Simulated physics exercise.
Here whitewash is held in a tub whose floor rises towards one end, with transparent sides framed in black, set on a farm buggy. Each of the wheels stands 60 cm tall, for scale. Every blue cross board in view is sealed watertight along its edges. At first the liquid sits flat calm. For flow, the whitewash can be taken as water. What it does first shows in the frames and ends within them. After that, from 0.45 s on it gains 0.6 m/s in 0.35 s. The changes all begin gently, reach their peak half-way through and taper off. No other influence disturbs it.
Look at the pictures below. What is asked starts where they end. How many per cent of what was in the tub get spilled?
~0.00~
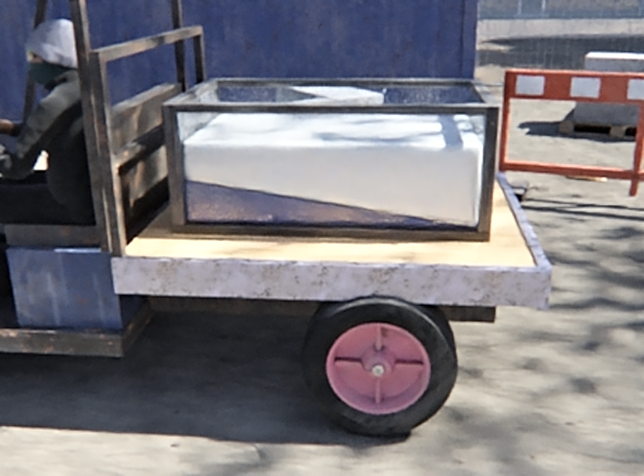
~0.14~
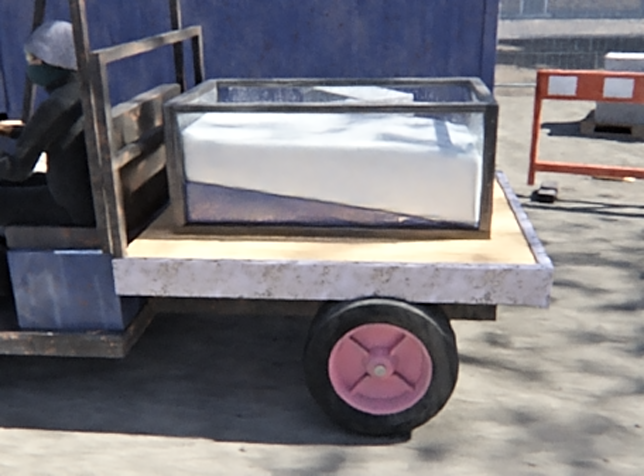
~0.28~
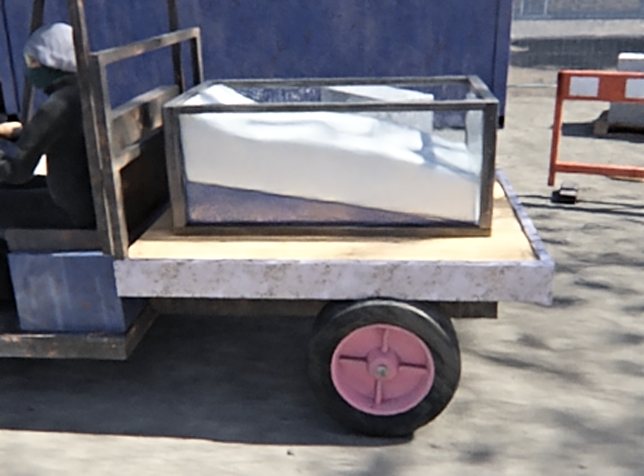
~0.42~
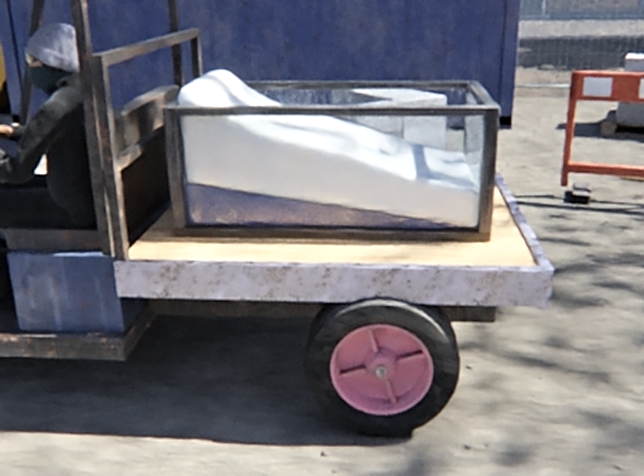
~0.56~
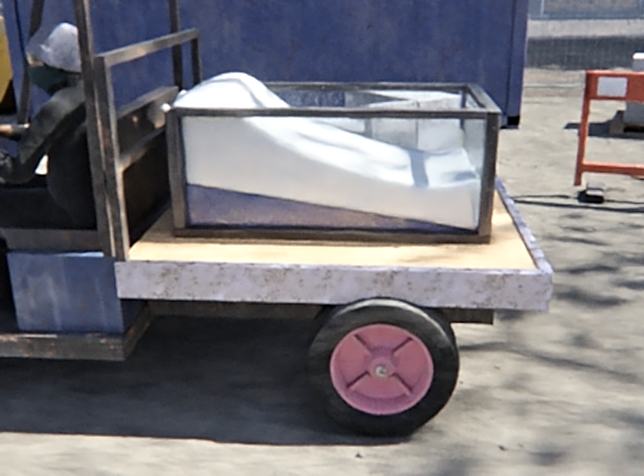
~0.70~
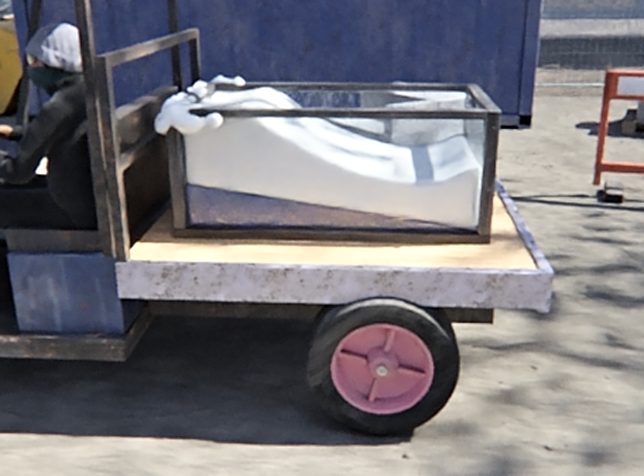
Roughly 5 per cent gets spilled.
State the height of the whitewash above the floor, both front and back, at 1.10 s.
Approx. 28 cm front, approx. 56 cm back.
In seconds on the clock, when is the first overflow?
I'd put it close to 0.8 seconds.
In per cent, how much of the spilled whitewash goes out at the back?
10%.
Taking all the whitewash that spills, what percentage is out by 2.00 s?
40 %.
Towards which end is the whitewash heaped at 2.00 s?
Forward end.
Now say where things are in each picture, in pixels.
In the first frame, the surface is at (203, 137) by the front wall; at (462, 142) by the back wall; it shows no tilt against the walls; the front is on the left, levels are read along the near wall; a wheel hub at (378, 375).
In the second frame, the surface is at (203, 130) by the front wall; at (461, 152) by the back wall; it climbs 5° towards the front.
In the third frame, the surface is at (460, 169) by the back wall; it climbs 15° towards the front.
In the fourth frame, the surface is at (200, 81) by the front wall; at (459, 183) by the back wall; it climbs 22° towards the front.
In the fifth frame, the surface is at (201, 85) by the front wall; at (460, 178) by the back wall; it climbs 20° towards the front.
In the sixth frame, the surface is at (461, 164) by the back wall; it climbs 11° towards the front; a wheel hub at (382, 375).
By 1.10 s the surface is 27 cm up at the front and 57 cm at the back; 1 per cent is out, over the front and the far side.
By 1.50 s the surface is 21 cm up at the front and 43 cm at the back; 1 per cent is out, over the front and the near side.
By 2.00 s the surface is 49 cm up at the front and 25 cm at the back; 2 per cent is out, over the back and the front, a little elsewhere.
By 3.79 s 5 per cent is out, over the front, a little elsewhere, 9 of 195 litres.
